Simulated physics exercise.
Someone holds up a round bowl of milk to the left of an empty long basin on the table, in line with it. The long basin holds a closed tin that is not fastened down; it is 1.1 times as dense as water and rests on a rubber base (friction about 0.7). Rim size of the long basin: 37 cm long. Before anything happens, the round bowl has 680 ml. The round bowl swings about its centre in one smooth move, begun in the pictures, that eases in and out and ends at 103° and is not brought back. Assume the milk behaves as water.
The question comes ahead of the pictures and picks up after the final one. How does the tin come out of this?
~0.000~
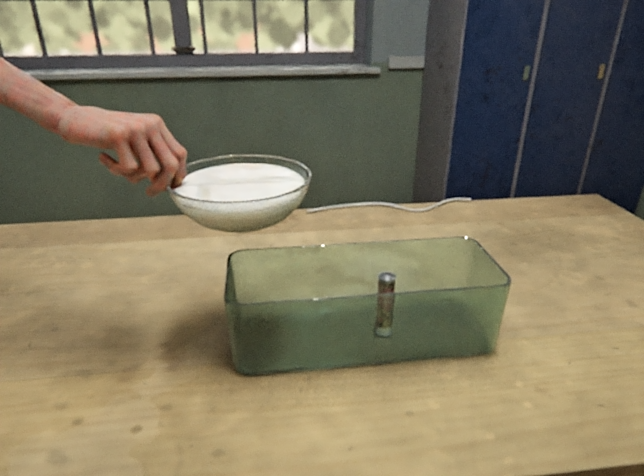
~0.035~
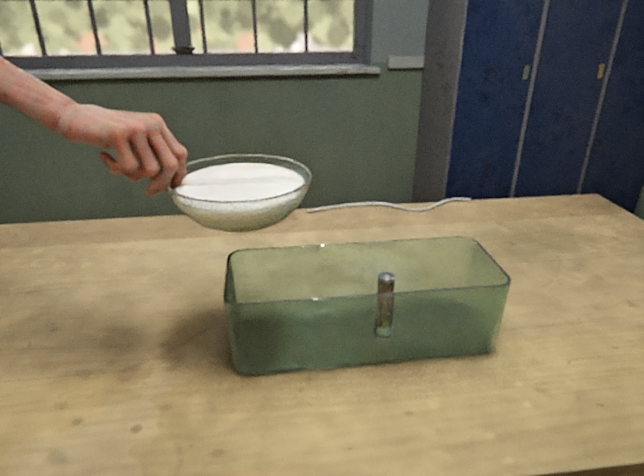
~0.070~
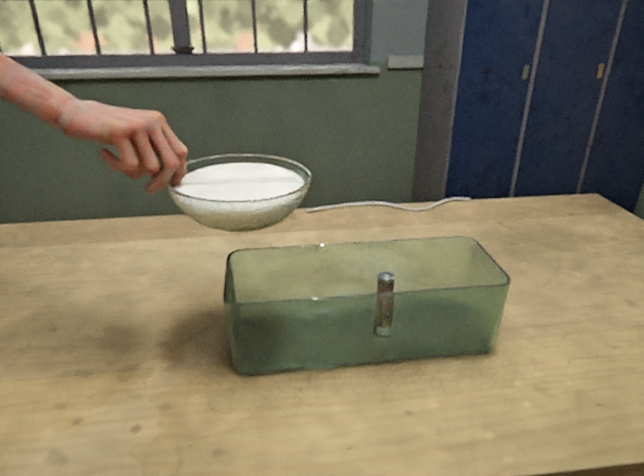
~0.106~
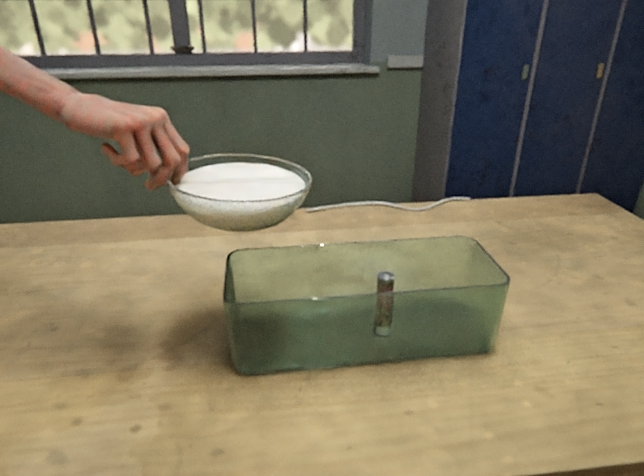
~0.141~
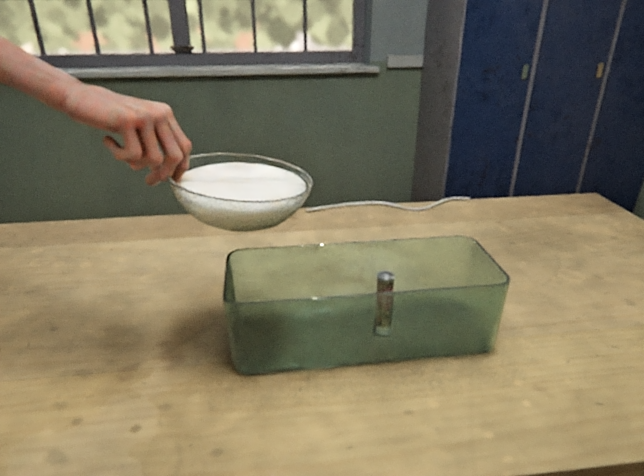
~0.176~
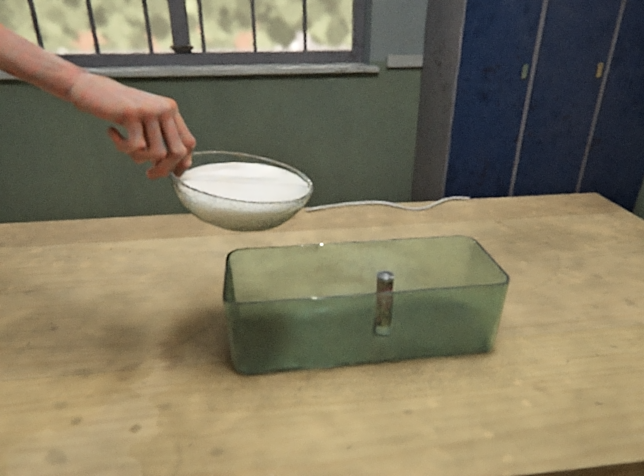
It ends up still standing.
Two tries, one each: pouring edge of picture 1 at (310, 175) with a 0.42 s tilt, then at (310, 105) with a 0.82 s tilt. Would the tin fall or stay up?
Run one: It tumbles. Run two: It tumbles.
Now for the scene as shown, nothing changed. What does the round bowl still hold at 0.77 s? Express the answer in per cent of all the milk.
Roughly 0 per cent.
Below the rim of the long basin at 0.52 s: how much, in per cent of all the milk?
38 %, roughly.
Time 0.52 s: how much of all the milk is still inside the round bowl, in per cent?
About 20 percent.
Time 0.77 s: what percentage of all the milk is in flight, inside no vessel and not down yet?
Airborne fraction: Approx. 0 %.
By 0.52 s the tilt is 72° and 19 per cent is still to pour; the tin stands where it began.
By 0.77 s the tilt is 102° and 0 per cent is still to pour; the tin stands where it began.
By 1.03 s the tilt is 103° and 0 per cent is still to pour; the tin stands 1 cm from where it began.
By 1.32 s the tilt is 103° and 0 per cent is still to pour; the tin stands where it began.
At rest the tin stands where it began.
